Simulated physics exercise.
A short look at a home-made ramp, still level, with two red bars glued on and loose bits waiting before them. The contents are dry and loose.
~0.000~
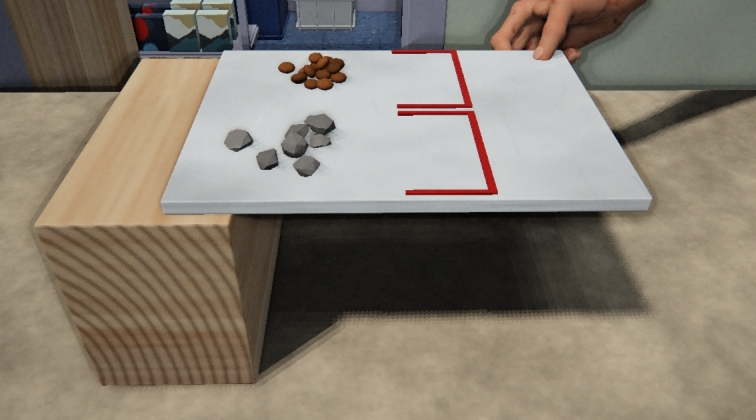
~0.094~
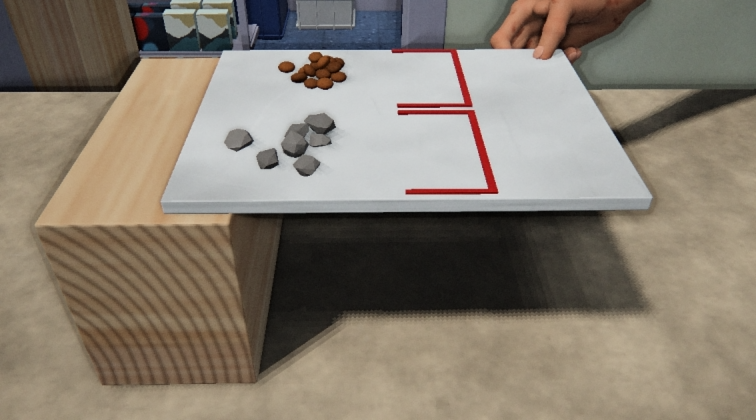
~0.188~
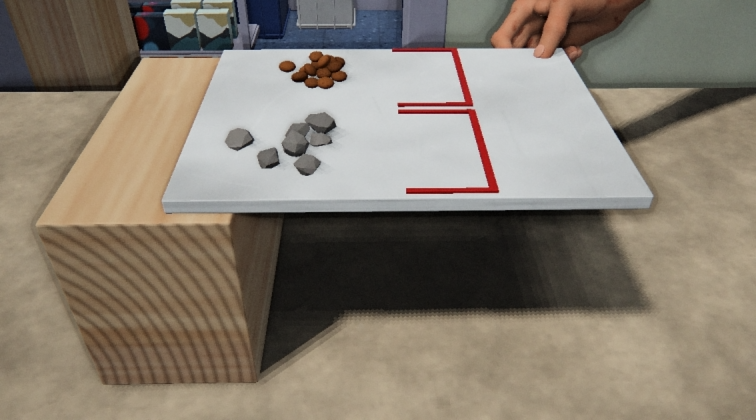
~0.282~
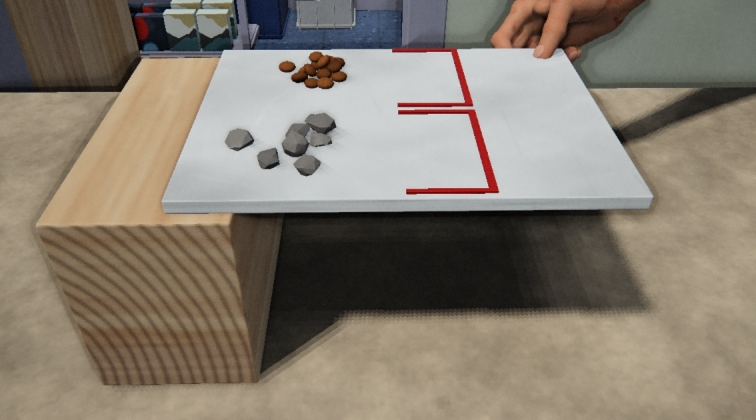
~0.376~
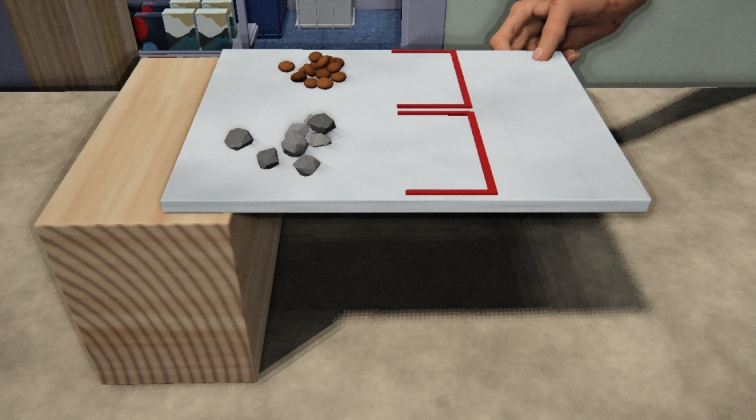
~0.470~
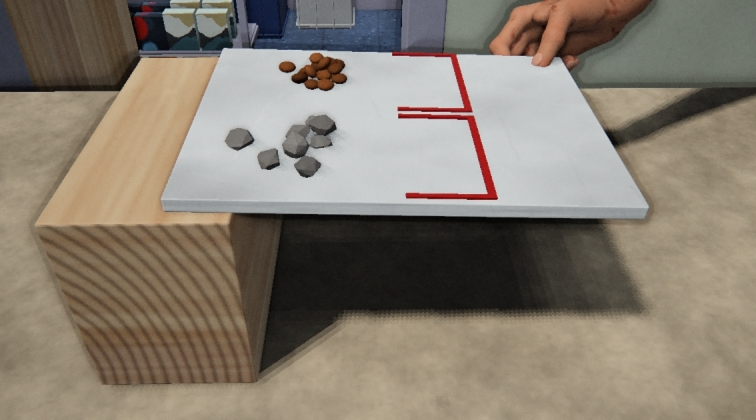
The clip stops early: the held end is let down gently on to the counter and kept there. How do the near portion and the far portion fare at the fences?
The near portion jumps the barrier; the far portion jumps the barrier.
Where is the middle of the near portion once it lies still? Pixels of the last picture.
At about (580, 302).
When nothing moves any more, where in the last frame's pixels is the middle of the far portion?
Roughly at (555, 231).
Around 0.88 s, board sloping at 12°; near portion where it was; far portion where it was.
Around 1.41 s, board sloping at 25°; near portion where it was; far portion on its way down.
Around 1.98 s, board sloping at 37°; near portion most past its bar; far portion nearly all past its bar.
Finally (2.7 s), board resting at 37°; near portion most past its bar; far portion nearly all past its bar.
